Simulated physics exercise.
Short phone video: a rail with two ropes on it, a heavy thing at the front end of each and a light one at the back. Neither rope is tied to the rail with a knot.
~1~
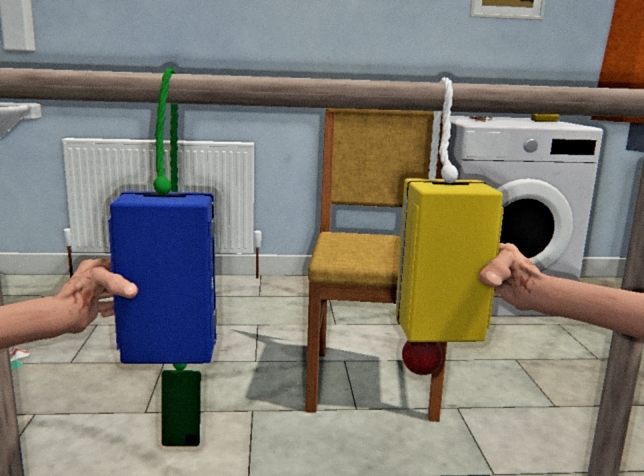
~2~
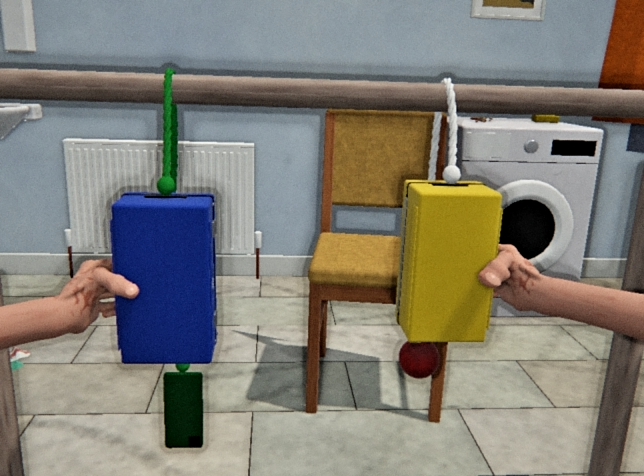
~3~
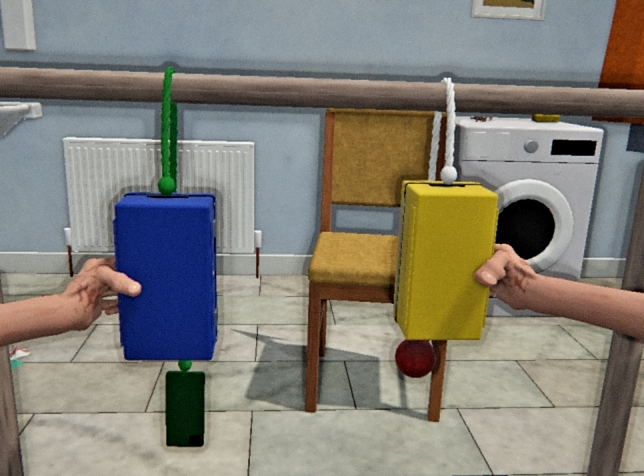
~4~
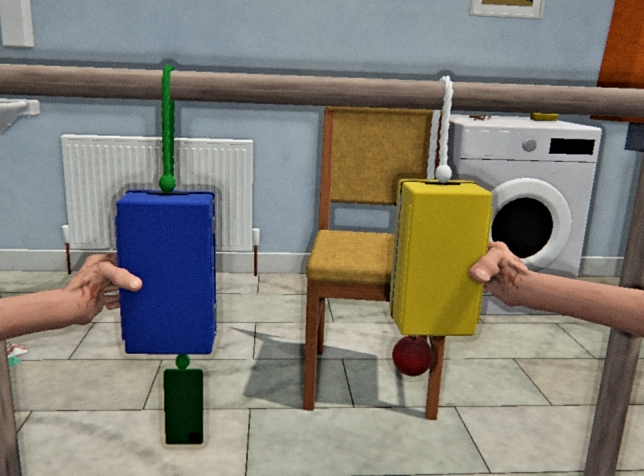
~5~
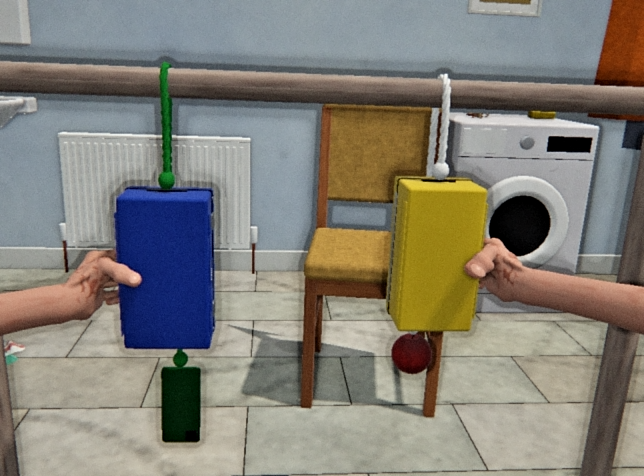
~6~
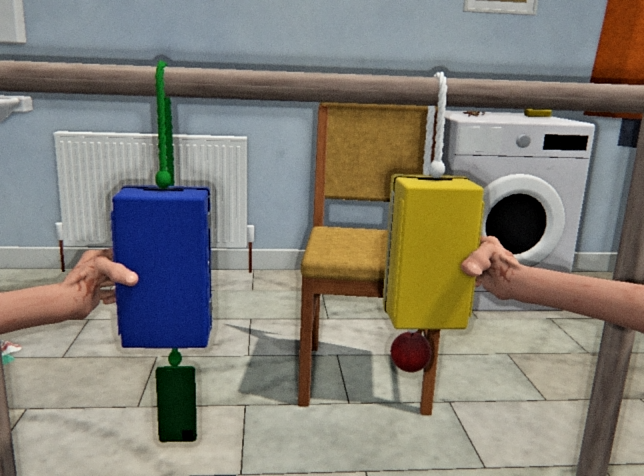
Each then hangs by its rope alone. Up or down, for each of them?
Left case: Fallen, right case: Fallen.
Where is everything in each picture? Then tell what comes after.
In the first picture, left case (168, 277); right case (445, 259); left phone (181, 409); right apple (423, 355).
In the second picture, left case (169, 277); right case (444, 260).
In the third picture, left case (170, 276); right case (441, 259).
In the fourth picture, left case (170, 271); right case (436, 256).
In the fifth picture, left case (169, 267); right case (432, 253).
In the sixth picture, left case (166, 266); right case (429, 251); left rope only laid over the rail; right rope only laid over the rail.
Then, 0.58 s past the final frame, left case on the floor; right case on the floor.
When it is over, left case on the floor; right case on the floor. The left case drops and the right case pulls its rope through.
